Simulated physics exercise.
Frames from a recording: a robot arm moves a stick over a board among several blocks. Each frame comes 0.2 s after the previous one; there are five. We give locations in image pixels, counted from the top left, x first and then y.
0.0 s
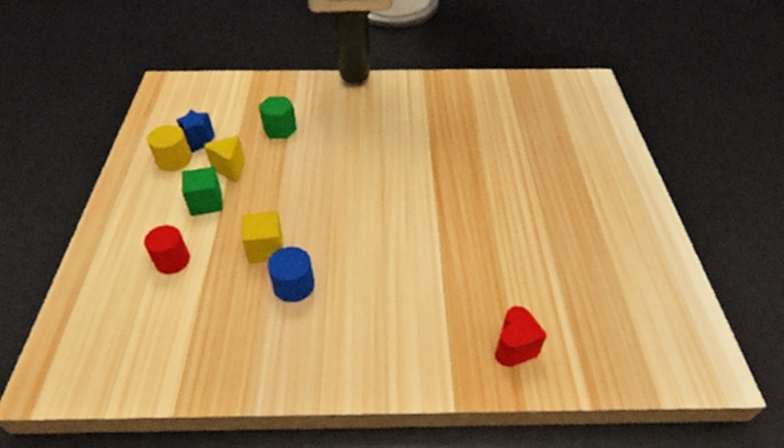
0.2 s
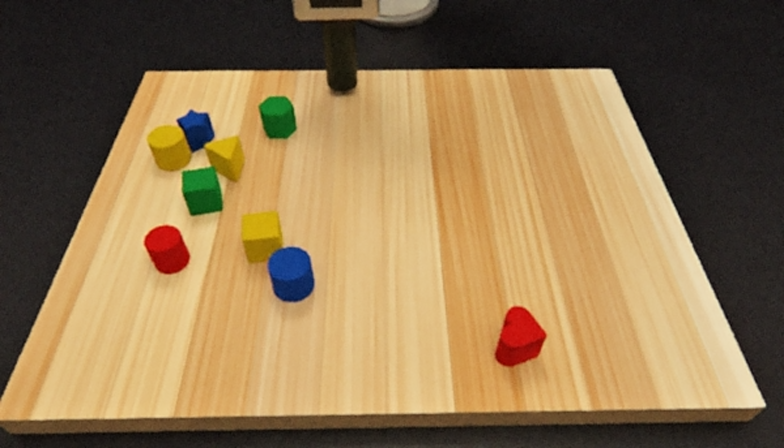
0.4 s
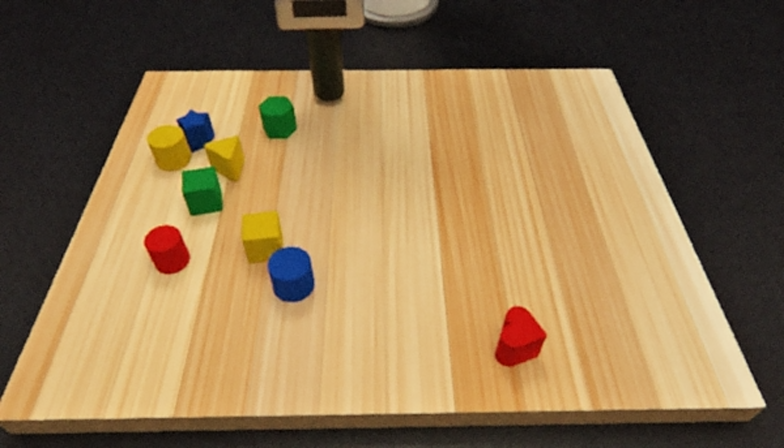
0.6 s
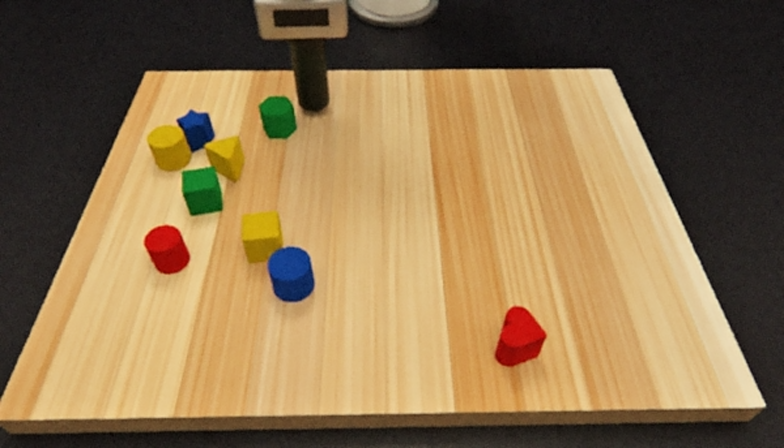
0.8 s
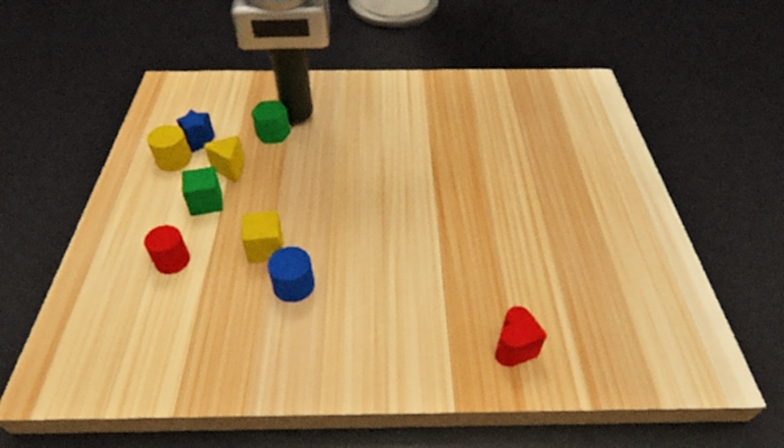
A robot arm moved a dark stick left and slightly toward the viewer along the far side of a wooden board, then nudged the green six-sided block a little left while the other blocks stayed still.
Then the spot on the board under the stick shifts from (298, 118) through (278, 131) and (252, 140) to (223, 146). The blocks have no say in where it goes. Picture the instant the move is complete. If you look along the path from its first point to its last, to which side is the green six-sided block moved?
The green six-sided block goes left.
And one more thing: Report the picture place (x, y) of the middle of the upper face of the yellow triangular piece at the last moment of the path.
The middle of the upper face of the yellow triangular piece will lie at about (213, 167) in the picture.
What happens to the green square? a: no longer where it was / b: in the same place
Letter a.
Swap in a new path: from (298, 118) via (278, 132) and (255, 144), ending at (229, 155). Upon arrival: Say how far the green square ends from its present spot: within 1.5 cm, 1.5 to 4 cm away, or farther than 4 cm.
It is going to finish 1.5 to 4 cm from where it is now.
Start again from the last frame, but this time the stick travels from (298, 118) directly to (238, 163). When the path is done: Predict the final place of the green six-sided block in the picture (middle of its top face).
The middle of its top is at (195, 148).
On the path given first. One third of the way, stick at (276, 125); green six-sided block at (248, 124).
Two thirds of the way, stick at (250, 133); green square at (192, 185); yellow triangular piece at (212, 160); green six-sided block at (228, 138), turned 50° anticlockwise.
At the end, stick at (221, 139); yellow round block at (161, 136); blue star block at (188, 118), turned 15° clockwise; green square at (189, 189), turned 20° clockwise; yellow triangular piece at (213, 167); green six-sided block at (212, 146), turned 100° anticlockwise.
